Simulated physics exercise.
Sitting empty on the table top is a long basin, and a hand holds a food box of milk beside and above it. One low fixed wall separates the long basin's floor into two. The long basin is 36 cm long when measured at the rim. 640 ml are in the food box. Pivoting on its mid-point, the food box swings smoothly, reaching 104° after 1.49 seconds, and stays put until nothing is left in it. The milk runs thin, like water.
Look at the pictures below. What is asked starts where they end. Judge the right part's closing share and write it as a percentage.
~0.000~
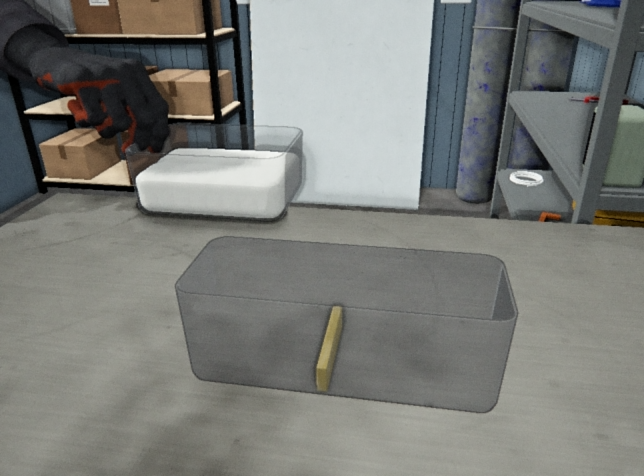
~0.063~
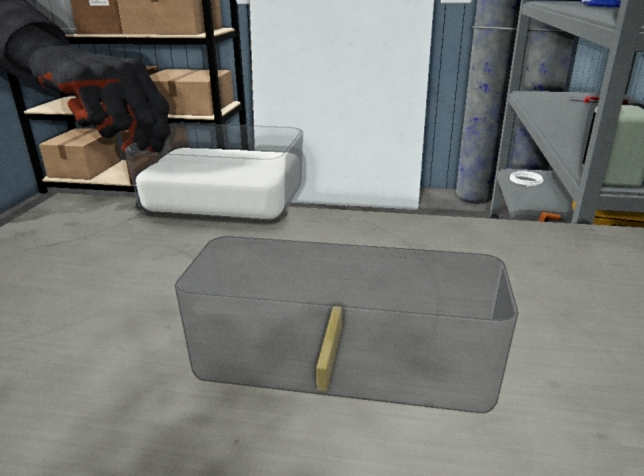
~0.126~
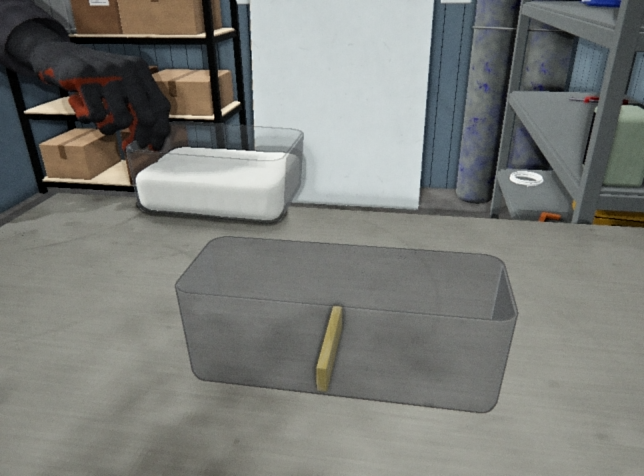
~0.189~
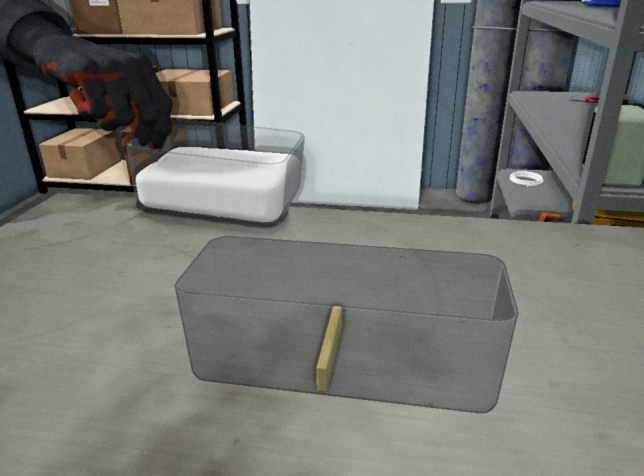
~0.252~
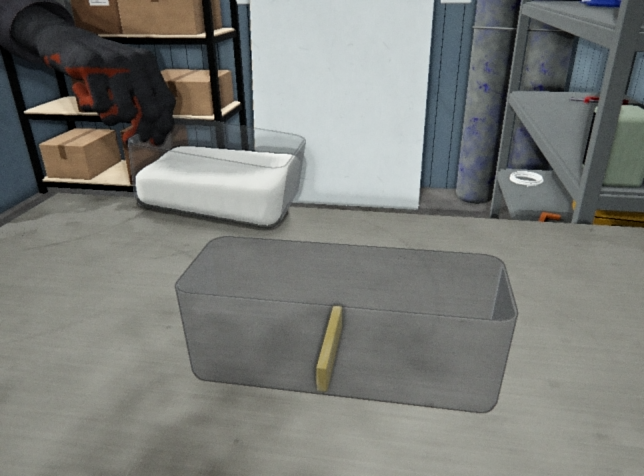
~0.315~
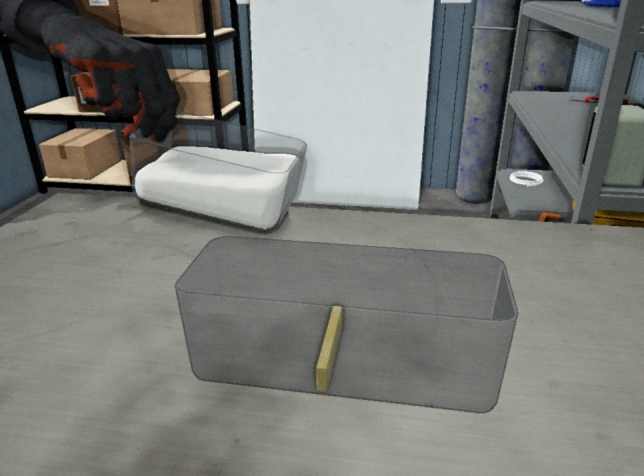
I would judge it at 60 per cent.
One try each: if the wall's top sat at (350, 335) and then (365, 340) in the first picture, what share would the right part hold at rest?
40 in a hundred, followed by 20 in a hundred.
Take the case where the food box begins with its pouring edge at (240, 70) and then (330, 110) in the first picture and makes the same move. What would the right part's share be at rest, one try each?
Respectively 35 and 80 %.
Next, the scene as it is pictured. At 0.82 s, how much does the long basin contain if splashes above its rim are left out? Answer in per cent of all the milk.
Near 18 in a hundred.
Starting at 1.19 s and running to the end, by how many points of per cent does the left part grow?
About 16 percent, give or take.
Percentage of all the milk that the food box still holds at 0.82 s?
At that time about 52 in a hundred parts are still held.
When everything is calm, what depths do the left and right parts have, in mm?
I'd expect close to 12 mm on the left and close to 16 mm on the right.
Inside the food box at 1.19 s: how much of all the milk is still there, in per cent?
Roughly 12 percent remains.
After 0.82 s the tilt is 60° and 52 per cent is still to pour, 1 is left of the wall and 18 right of it.
After 1.19 s the tilt is 94° and 11 per cent is still to pour, 24 is left of the wall and 59 right of it.
After 1.57 s the tilt is 104° and 0 per cent is still to pour, 39 is left of the wall and 60 right of it.
After 1.99 s the tilt is 104° and 0 per cent is still to pour, 40 is left of the wall and 60 right of it.
In the end 40 per cent lies left of the wall, 60 right of it and 1 outside.
